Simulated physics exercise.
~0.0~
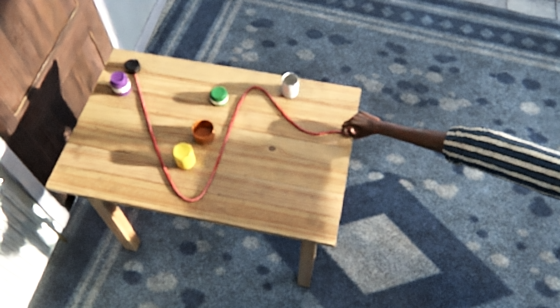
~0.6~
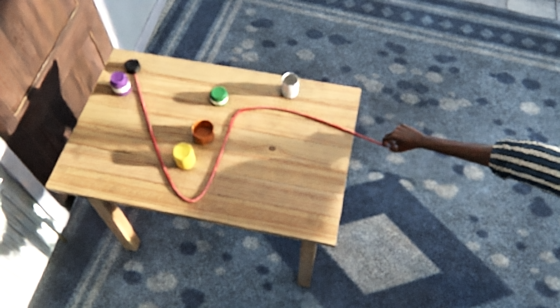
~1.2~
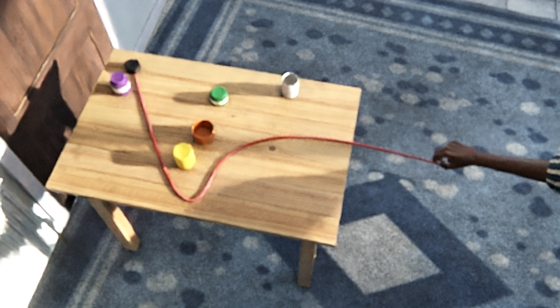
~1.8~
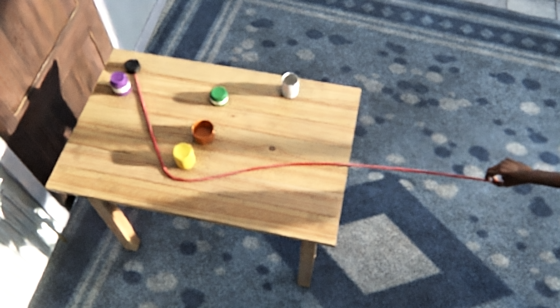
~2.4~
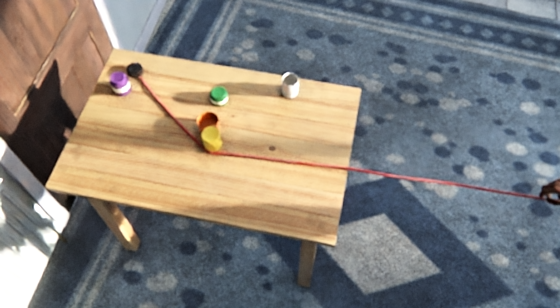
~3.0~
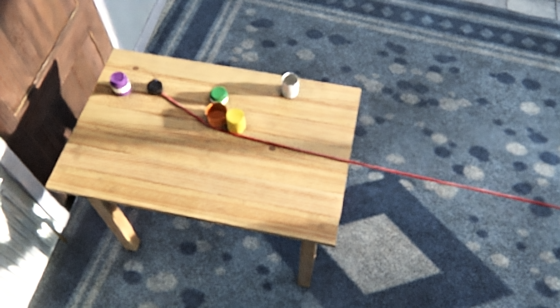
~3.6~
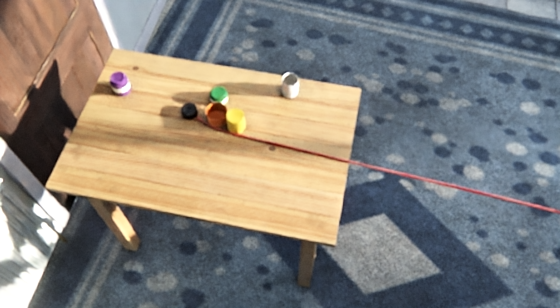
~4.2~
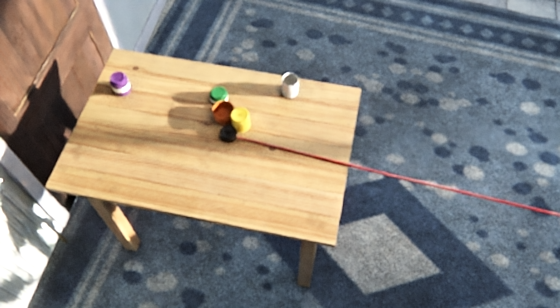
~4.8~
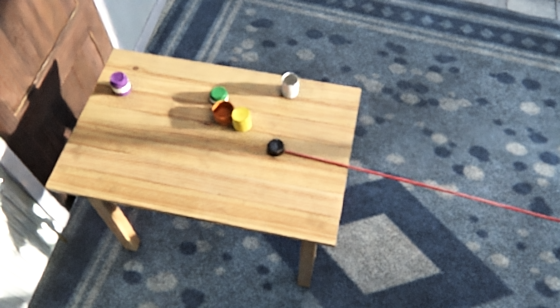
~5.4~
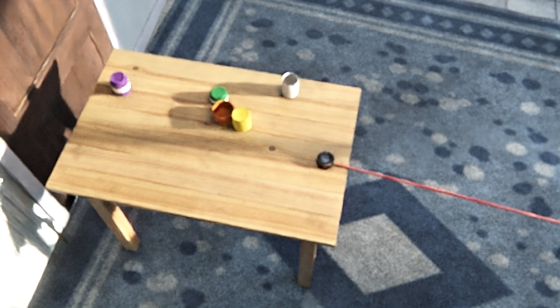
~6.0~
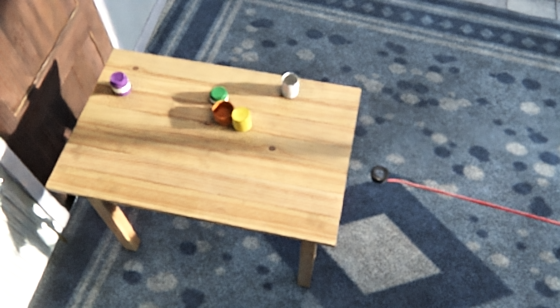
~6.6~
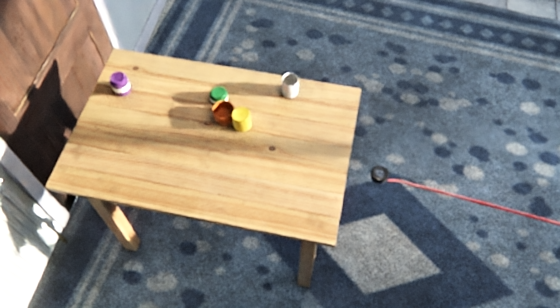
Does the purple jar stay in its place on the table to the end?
Yes, the purple jar stays where it is near the left corner, while the yellow tub is shifted the farthest of the containers and the orange cup moves a smaller way.
